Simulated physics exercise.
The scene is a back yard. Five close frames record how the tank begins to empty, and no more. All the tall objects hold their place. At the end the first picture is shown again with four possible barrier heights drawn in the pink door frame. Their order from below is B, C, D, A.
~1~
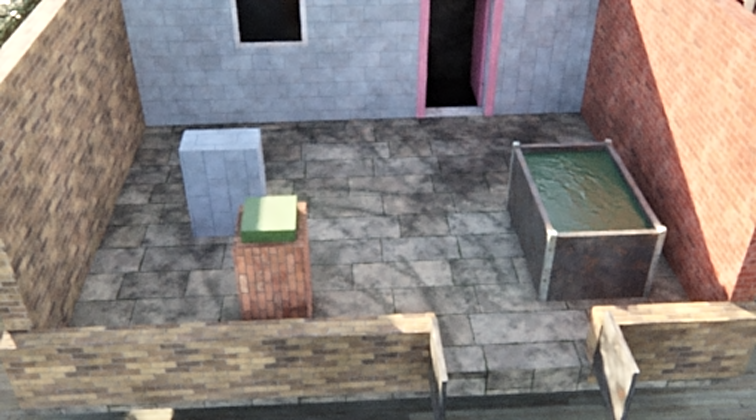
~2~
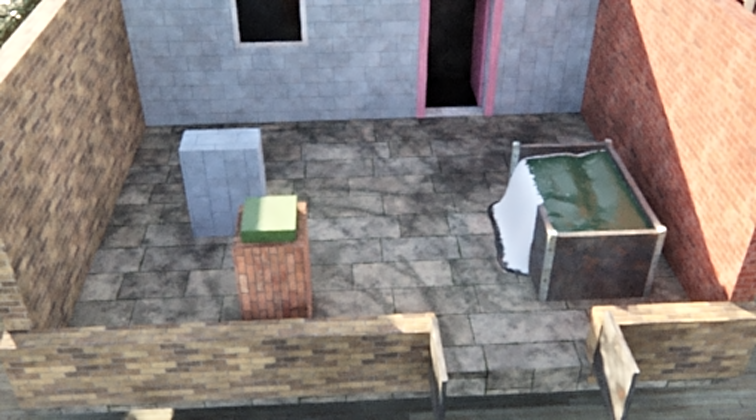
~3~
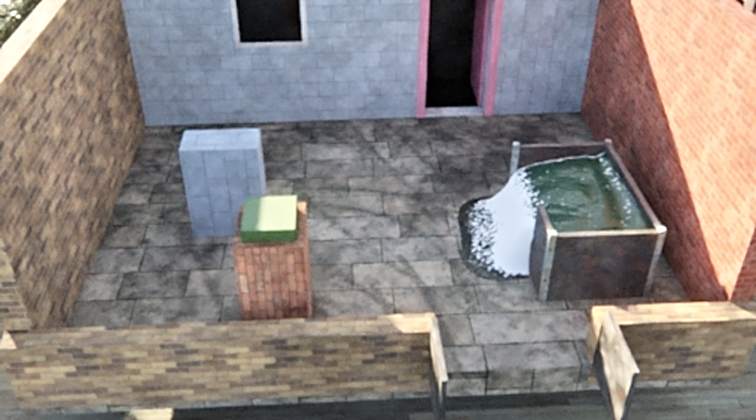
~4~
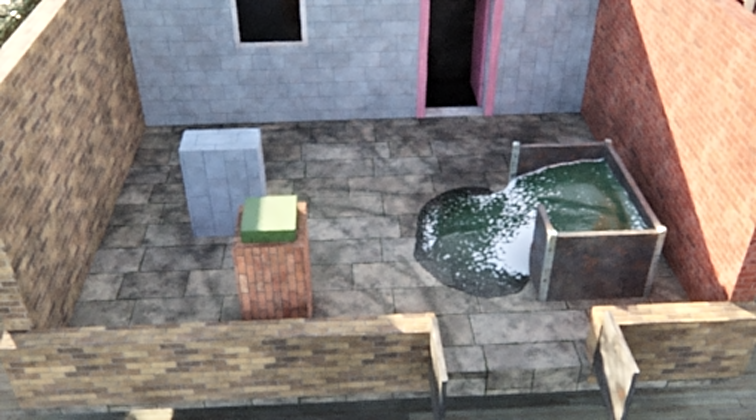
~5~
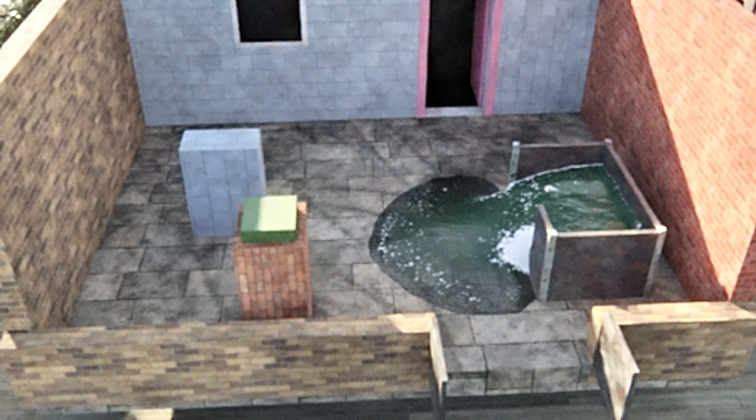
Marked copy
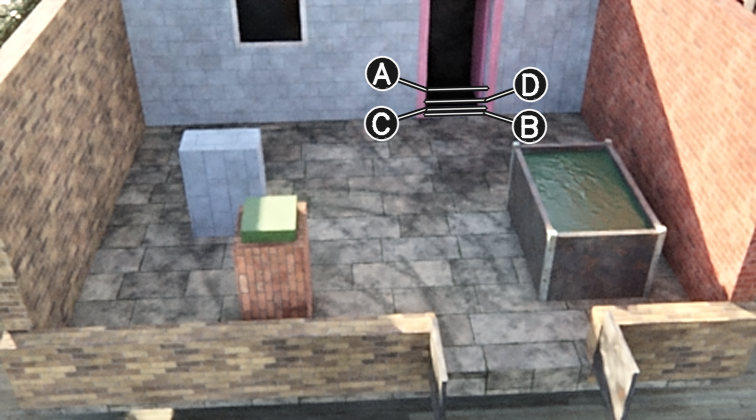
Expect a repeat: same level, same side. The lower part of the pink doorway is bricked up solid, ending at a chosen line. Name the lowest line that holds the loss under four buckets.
The limit is B.
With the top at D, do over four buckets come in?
No, that is safe.
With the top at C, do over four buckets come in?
No, that is safe.
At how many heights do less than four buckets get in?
All of them.
On the marked copy, A at (456, 89); B at (455, 113); C at (455, 108); D at (455, 100); from the bottom up B, C, D, A.
For height A, nothing gets over.
For height B, nothing gets over.
For height C, nothing gets over.
For height D, nothing gets over.
